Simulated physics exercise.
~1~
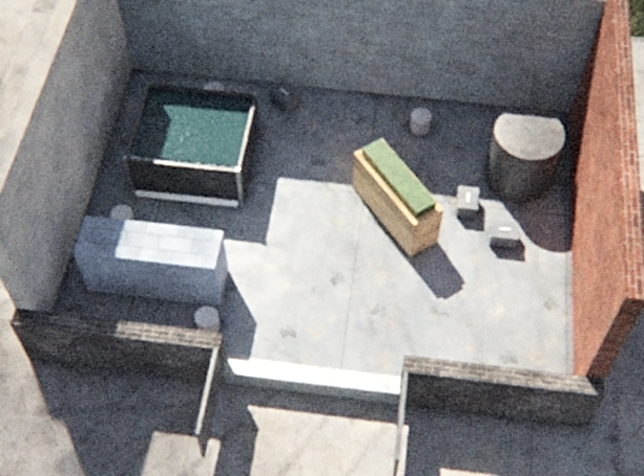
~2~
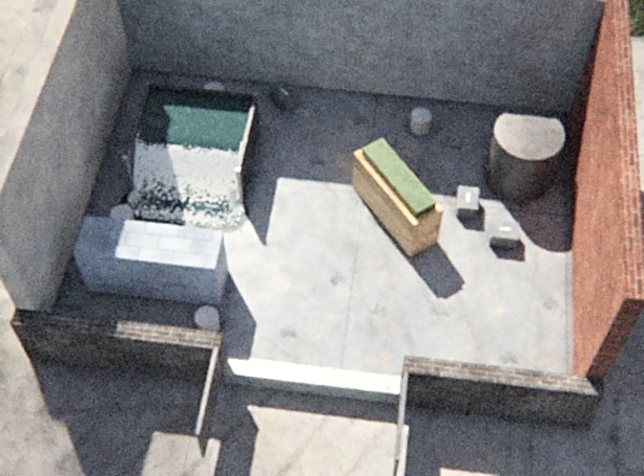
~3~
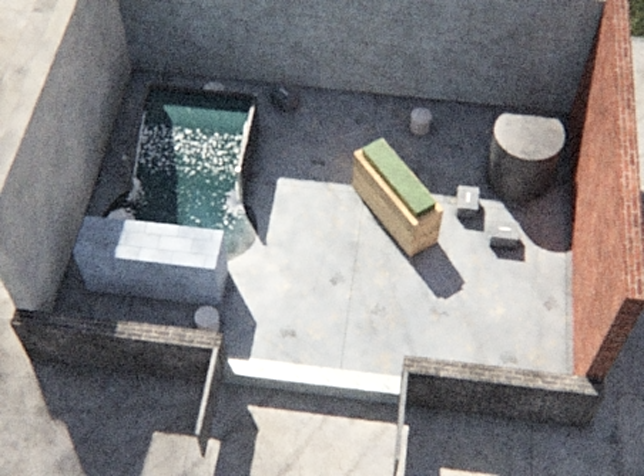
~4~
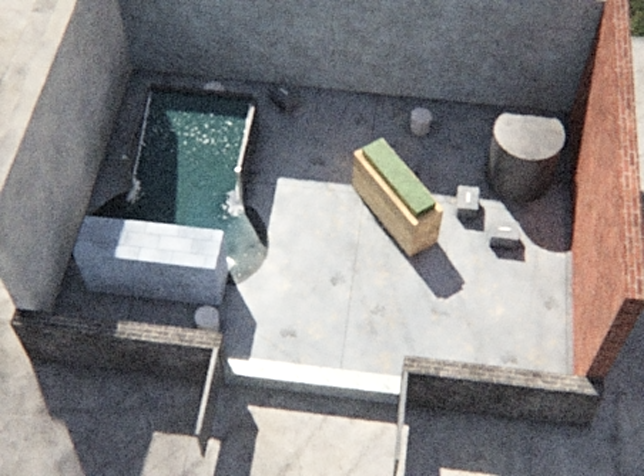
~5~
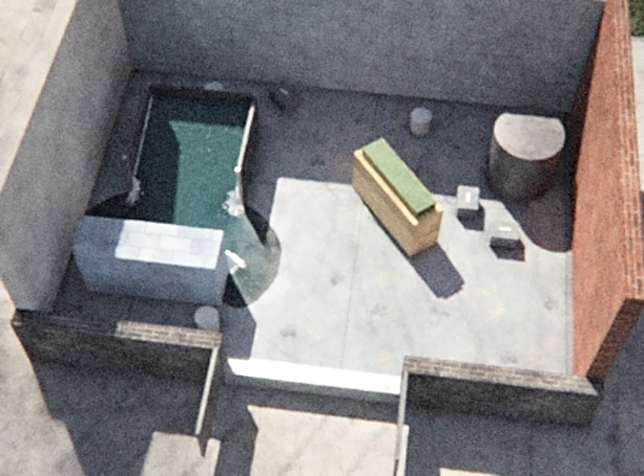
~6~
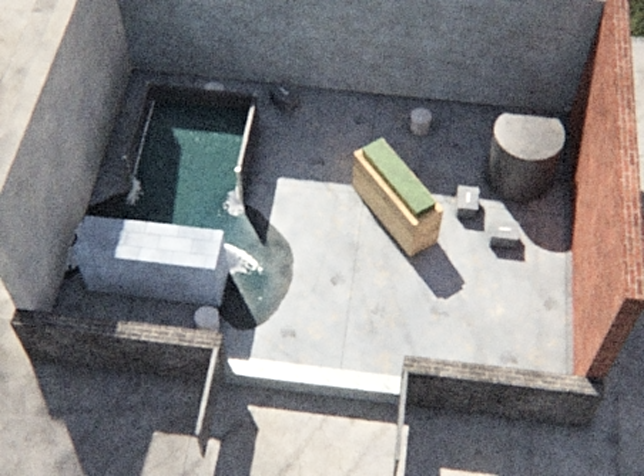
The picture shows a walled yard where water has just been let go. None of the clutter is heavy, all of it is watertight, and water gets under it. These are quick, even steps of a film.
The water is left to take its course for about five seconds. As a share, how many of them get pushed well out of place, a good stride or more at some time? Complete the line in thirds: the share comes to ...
The share comes to between one and two thirds.
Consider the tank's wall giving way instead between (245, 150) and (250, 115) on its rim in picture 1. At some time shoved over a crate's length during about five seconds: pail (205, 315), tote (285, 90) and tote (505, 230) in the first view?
Same order as named: Not sent that far; not sent that far; not sent that far.
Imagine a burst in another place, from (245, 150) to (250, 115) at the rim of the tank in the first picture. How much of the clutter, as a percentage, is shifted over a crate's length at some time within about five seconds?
10 per cent or thereabouts.
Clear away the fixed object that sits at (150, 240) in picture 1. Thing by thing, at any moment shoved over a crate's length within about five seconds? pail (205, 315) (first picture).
For that one: Swept aside.
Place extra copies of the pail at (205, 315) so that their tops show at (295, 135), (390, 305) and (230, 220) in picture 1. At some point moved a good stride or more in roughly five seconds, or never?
Taking them one at a time: Falls short; goes the distance; goes the distance.
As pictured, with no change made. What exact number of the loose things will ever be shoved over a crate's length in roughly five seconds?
It totals 3.
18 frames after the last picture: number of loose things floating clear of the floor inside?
That comes out at 1.
A moment on, 1 of 7 are well off their spots; 1 afloat.
Next, 1 of 7 are well off their spots; 1 afloat.
Later, 2 of 7 are well off their spots; 1 afloat.
In the end, 3 of 7 are well off their spots, and 3 have been at some point; 0 afloat.
